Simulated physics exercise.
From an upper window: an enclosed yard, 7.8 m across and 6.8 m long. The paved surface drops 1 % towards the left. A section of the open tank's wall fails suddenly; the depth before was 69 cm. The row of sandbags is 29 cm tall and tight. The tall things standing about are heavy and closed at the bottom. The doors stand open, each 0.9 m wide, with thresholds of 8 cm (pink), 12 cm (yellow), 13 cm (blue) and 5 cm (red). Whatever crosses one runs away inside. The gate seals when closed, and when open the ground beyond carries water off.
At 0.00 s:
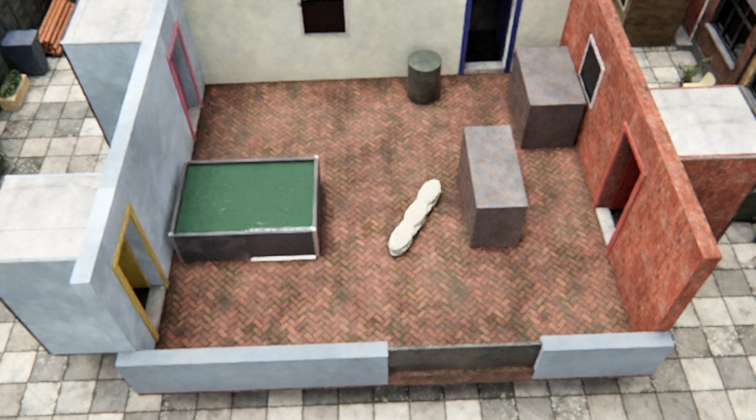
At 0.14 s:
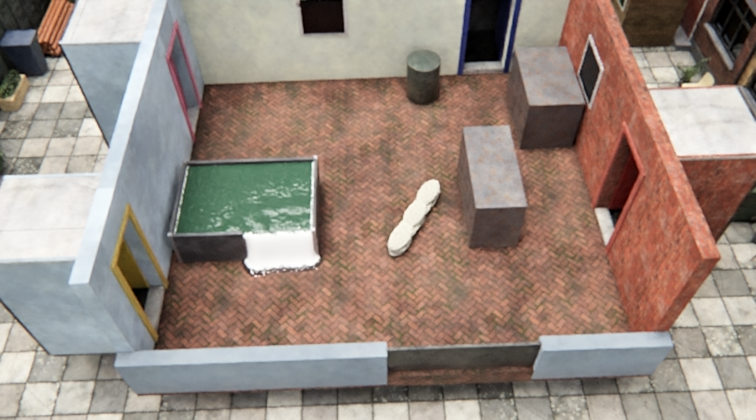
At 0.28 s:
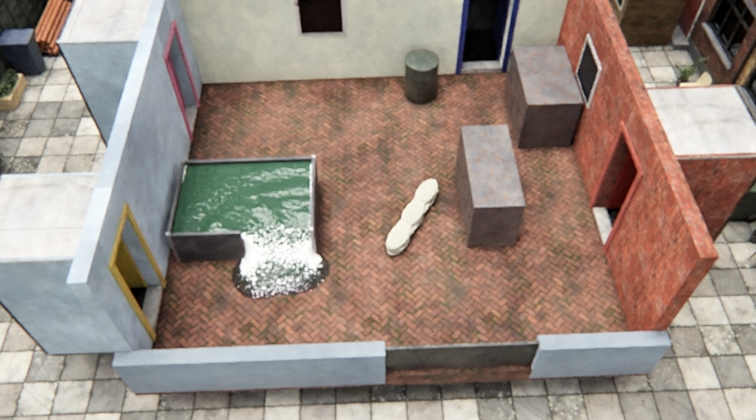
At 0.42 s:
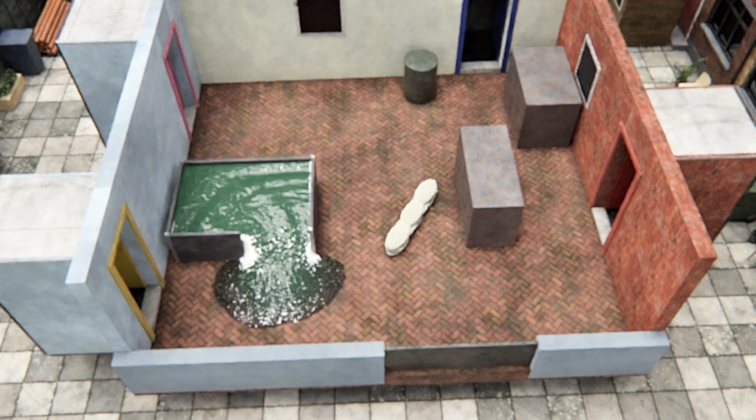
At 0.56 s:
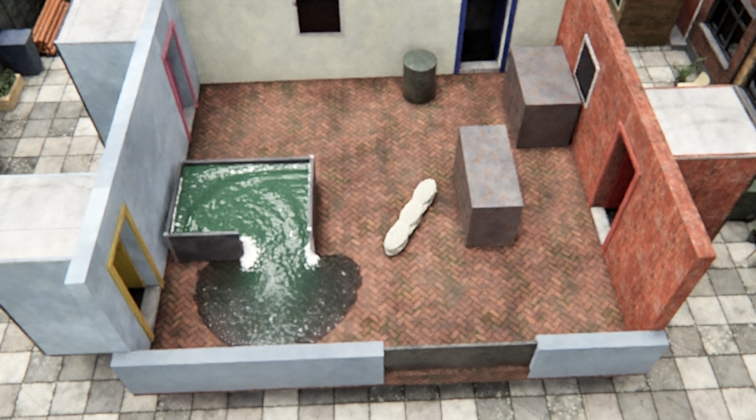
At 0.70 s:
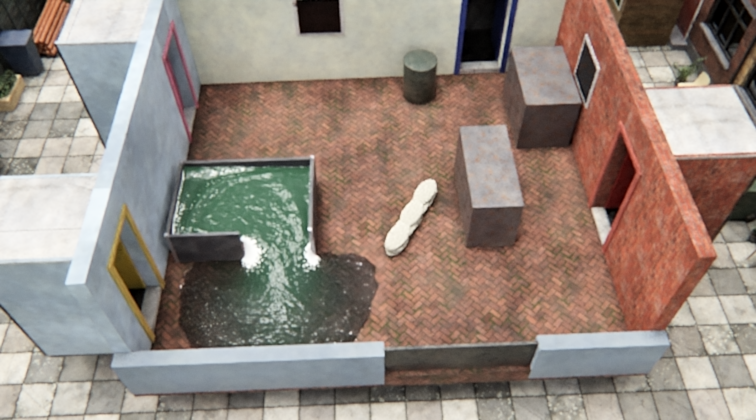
Open tank of green water in a walled brick yard bursting at its front side, water foaming out and spreading across the paving.
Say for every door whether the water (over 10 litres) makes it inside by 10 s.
The water let in: At the pink door it does not reach the limit; at the yellow door it goes over the limit; at the blue door it stays under the limit; at the red door it goes over the limit.
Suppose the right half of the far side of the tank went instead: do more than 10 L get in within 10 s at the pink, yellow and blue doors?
Against that limit: Pink over, yellow below, blue below.
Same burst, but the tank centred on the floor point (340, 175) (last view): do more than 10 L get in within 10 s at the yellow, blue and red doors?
Then: Yellow over, blue below, red under.
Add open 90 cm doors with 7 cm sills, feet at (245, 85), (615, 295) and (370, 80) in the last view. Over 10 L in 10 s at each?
In that order: Below, above, not over.
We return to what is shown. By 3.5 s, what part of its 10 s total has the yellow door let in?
Some 40 per cent by then.
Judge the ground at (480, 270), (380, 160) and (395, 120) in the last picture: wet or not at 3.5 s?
In that order: Under water, not reached, dry.
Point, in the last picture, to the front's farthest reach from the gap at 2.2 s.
At about (568, 354).
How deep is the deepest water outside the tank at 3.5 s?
About 30 cm.
After 1.4 s water covers 15 % of the floor and is deepest (40 cm) near (285, 356); pink door not reached, yellow door 4 cm at the sill, 0 L in, blue door not reached, red door not reached.
After 2.2 s water covers 25 % of the floor and is deepest (36 cm) near (147, 373); pink door not reached, yellow door 16 cm at the sill, 0 L in, blue door not reached, red door not reached.
After 3.5 s water covers 40 % of the floor and is deepest (30 cm) near (147, 373); pink door not reached, yellow door 18 cm at the sill, 18 L in, blue door not reached, red door 4 cm at the sill, 0 L in.
After 6.0 s water covers 55 % of the floor and is deepest (18 cm) near (177, 267); pink door 2 cm at the sill, 0 L in, yellow door 14 cm at the sill, 42 L in, blue door not reached, red door 8 cm at the sill, 23 L in.
After 10.0 s water covers 80 % of the floor and is deepest (13 cm) near (508, 183); pink door 2 cm at the sill, 0 L in, yellow door 10 cm at the sill, 48 L in, blue door 2 cm at the sill, 0 L in, red door 6 cm at the sill, 38 L in.
